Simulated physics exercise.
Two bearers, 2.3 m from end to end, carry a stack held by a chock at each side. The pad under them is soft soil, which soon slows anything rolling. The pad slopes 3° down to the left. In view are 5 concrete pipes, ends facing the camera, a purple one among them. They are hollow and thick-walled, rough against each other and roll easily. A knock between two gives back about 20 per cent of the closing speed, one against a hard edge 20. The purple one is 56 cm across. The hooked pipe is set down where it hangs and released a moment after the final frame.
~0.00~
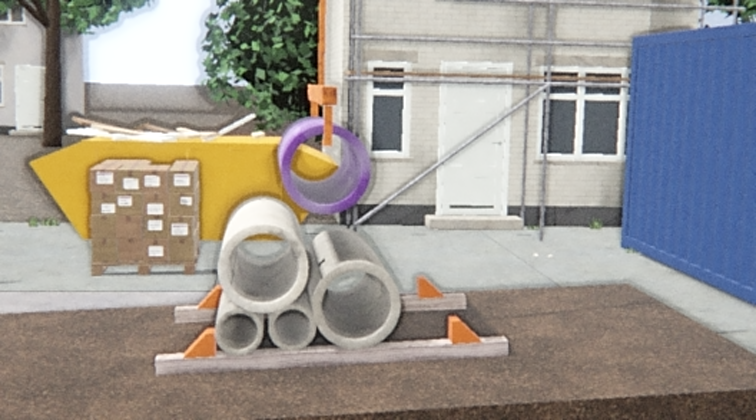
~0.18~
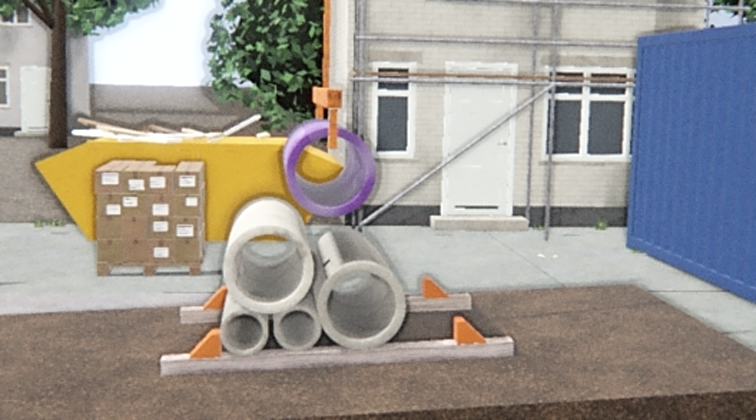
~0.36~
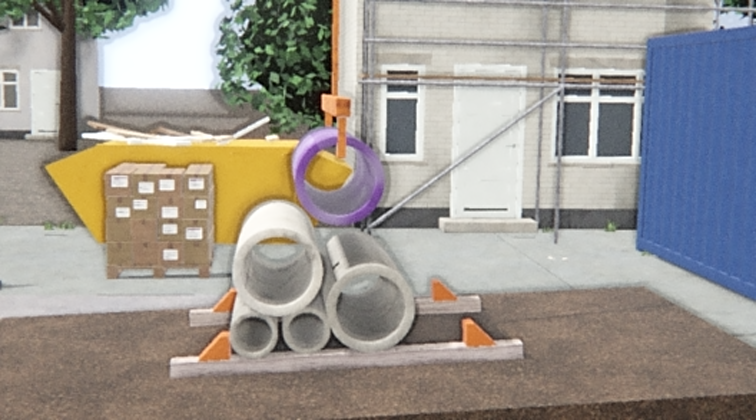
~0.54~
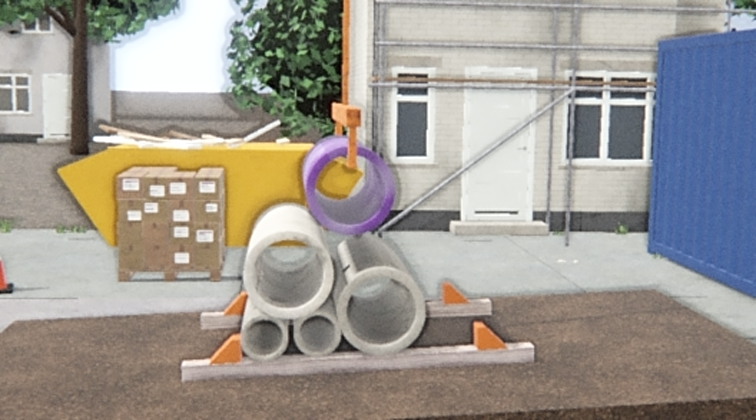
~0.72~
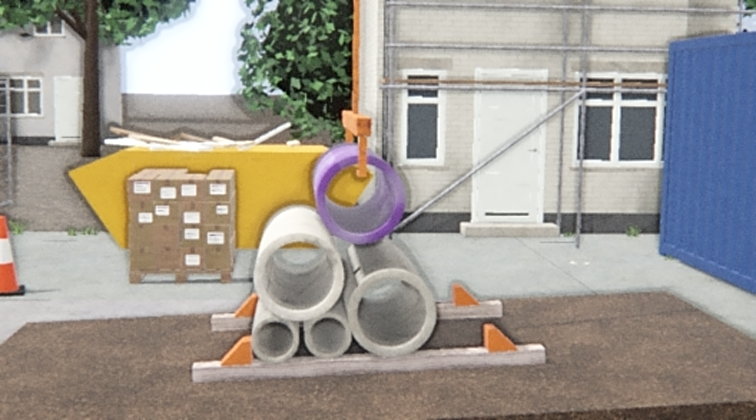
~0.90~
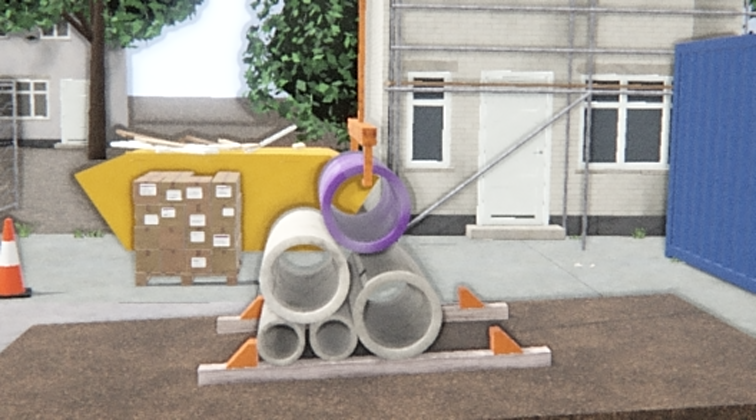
At the start, a purple pipe hangs from an orange hook above four grey concrete pipes stacked on two bearers, with a yellow skip behind. The hook lowers it a short way toward the stack while the view drifts left, bringing an orange cone in, and it ends low over the large pipes, still hooked.
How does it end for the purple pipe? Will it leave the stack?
The purple pipe rolls off the stack.
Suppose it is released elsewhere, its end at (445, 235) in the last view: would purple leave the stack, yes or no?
In that case purple yes.
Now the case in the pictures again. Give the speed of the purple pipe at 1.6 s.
Near 0.6 m/s.
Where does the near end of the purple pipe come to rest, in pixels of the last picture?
Near (717, 316).
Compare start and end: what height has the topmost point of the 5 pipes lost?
Some 60 cm lower.
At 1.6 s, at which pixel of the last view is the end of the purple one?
Near (413, 230).
By 1.6 s, purple is up on others, 50 cm inside the right chock, rolling right; 0 past a chock so far.
By 2.4 s, purple is beyond the right chock, rolling right; 1 past a chock so far.
Finally (4.4 s), purple is beyond the right chock; 1 past a chock so far.
